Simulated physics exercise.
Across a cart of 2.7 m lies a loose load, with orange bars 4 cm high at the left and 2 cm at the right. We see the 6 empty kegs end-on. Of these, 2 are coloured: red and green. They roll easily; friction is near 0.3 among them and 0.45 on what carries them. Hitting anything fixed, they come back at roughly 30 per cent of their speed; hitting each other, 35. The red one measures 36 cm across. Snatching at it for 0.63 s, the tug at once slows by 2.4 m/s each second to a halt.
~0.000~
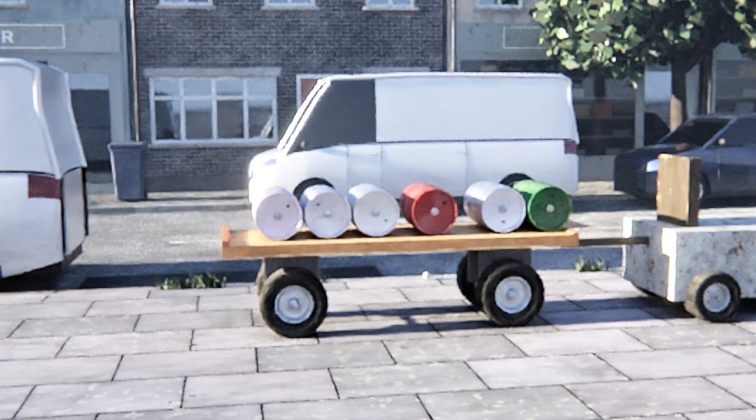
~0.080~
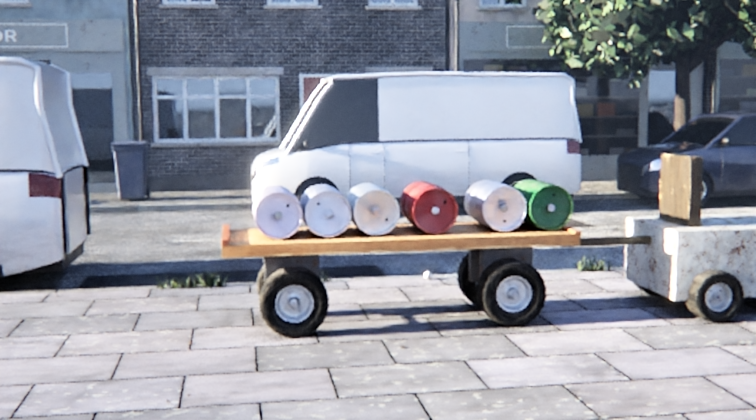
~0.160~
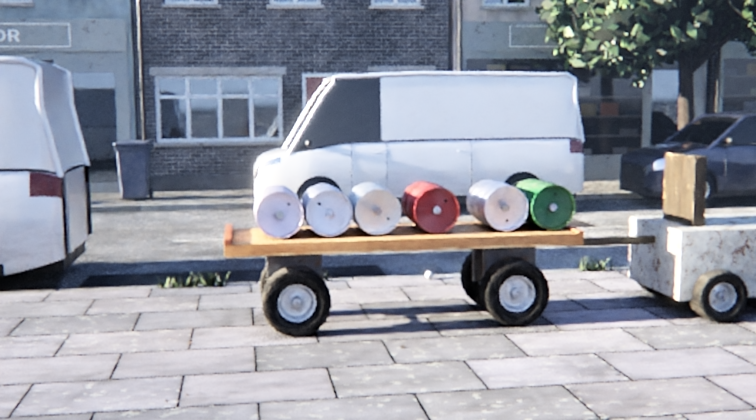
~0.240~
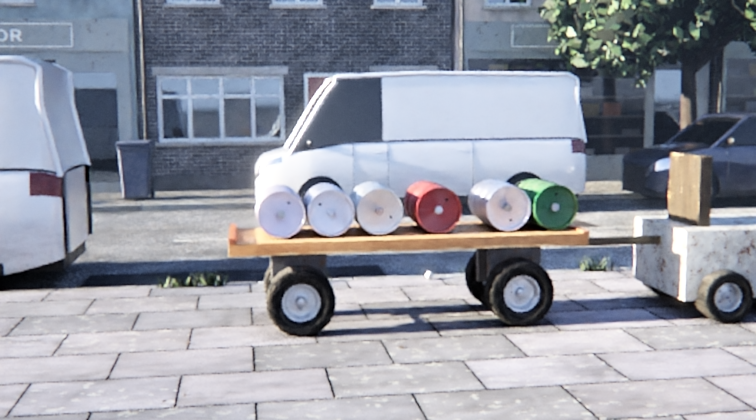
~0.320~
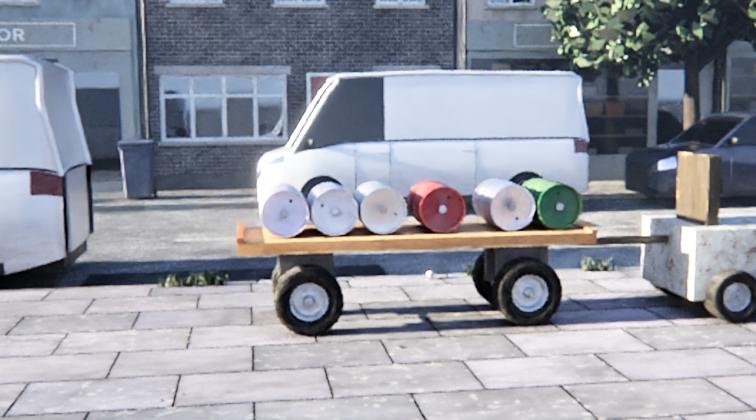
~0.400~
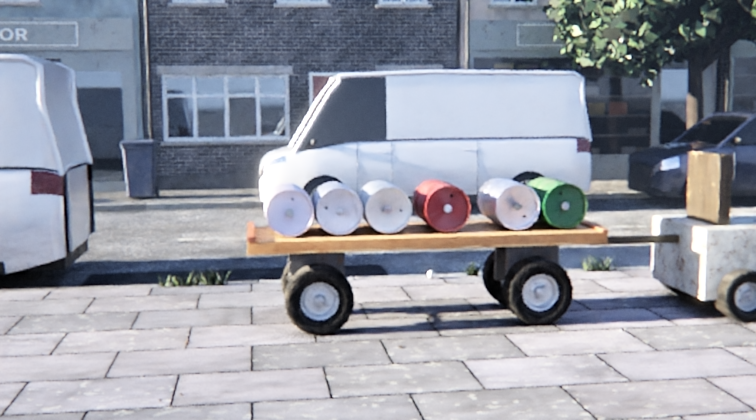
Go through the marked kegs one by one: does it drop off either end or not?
Red: Stays put; green: Stays put.
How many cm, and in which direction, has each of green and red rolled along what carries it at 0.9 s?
Green 50 left, red 50 left.
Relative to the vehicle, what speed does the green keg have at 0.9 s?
Reading: Roughly 0.7 m/s.
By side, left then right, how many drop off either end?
1 on the left side and 0 on the right side.
By 0.9 s, red is on the deck, 100 cm from the left bar, rolling left along the cart; green is on the deck, 65 cm from the right bar, rolling left along the cart; 0 over a bar so far.
By 1.6 s, red is on the deck, 105 cm from the left bar, rolling right along the cart; green is on the deck, 80 cm from the right bar, rolling right along the cart; 1 over a bar so far.
By 2.3 s, red is on the deck, 115 cm from the left bar, rolling right along the cart; green is on the deck, 70 cm from the right bar, rolling right along the cart; 1 over a bar so far.
Finally (3.1 s), red is on the deck, 115 cm from the left bar; green is on the deck, 65 cm from the right bar; 1 over a bar so far.
